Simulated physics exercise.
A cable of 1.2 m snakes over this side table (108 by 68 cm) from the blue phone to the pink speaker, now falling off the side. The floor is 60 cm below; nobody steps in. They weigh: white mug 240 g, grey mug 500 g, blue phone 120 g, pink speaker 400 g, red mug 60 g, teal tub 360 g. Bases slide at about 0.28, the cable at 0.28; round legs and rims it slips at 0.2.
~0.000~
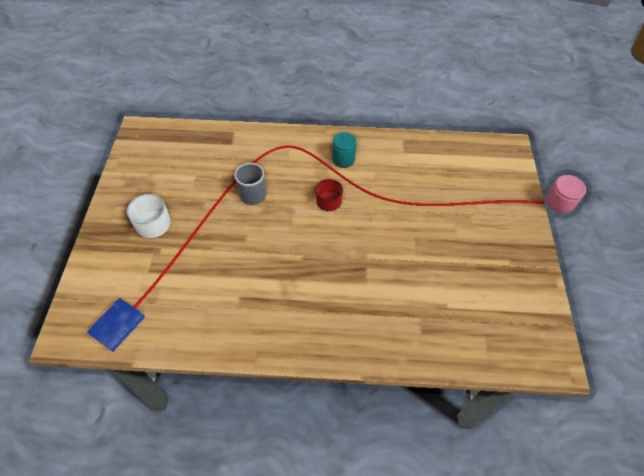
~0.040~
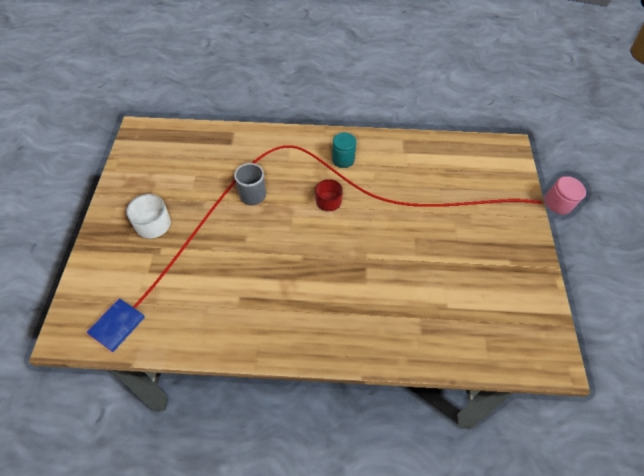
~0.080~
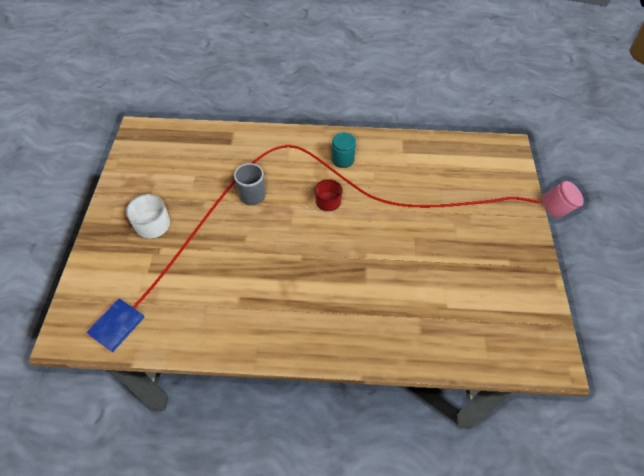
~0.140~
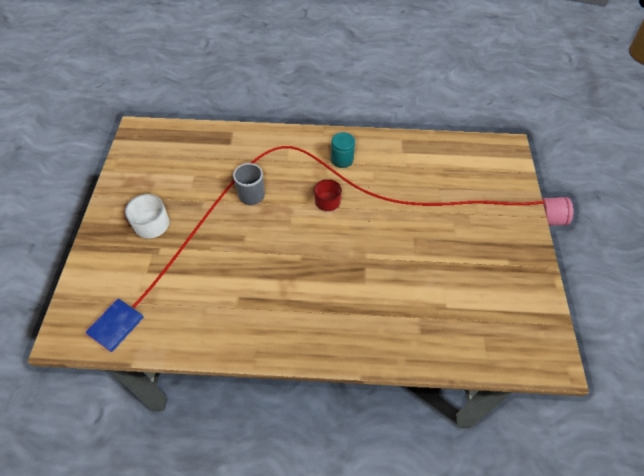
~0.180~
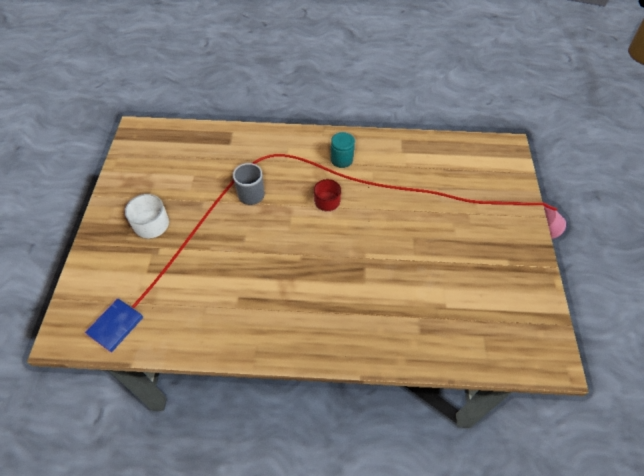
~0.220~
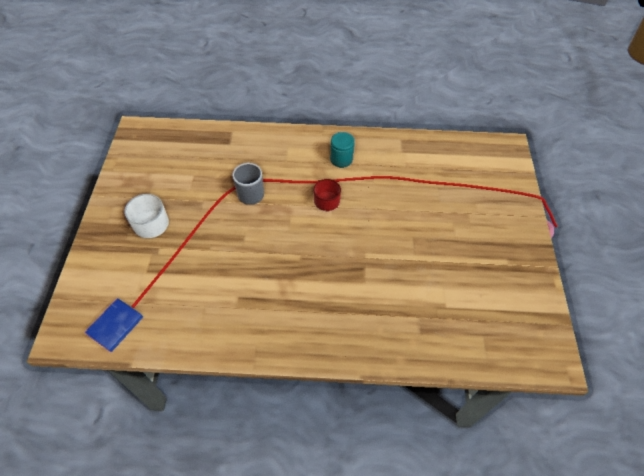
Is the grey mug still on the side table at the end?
The grey mug keeps to the top.
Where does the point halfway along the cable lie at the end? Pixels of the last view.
At about (511, 189).
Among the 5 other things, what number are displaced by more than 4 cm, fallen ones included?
I count 2.
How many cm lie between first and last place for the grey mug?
Grey mug 6 cm.
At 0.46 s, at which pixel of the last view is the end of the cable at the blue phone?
Around (230, 205).
At 0.5 s, the cable's tail end at (230, 205); grey mug 5 cm off its start, blue phone 32 cm off its start, pink speaker over the edge.
At 0.7 s, the cable's tail end at (266, 156); grey mug 5 cm off its start, blue phone 58 cm off its start, pink speaker over the edge.
At 1.0 s, the cable's tail end at (288, 126); grey mug 5 cm off its start at (264, 186), blue phone 68 cm off its start at (301, 124), pink speaker over the edge.
At 1.2 s, the cable's tail end at (306, 125); grey mug 5 cm off its start, blue phone over the edge, pink speaker over the edge.
At 2.4 s, the cable's tail end at (307, 125); grey mug 5 cm off its start at (264, 186), blue phone over the edge, pink speaker over the edge, red mug 1 cm off its start at (328, 193).
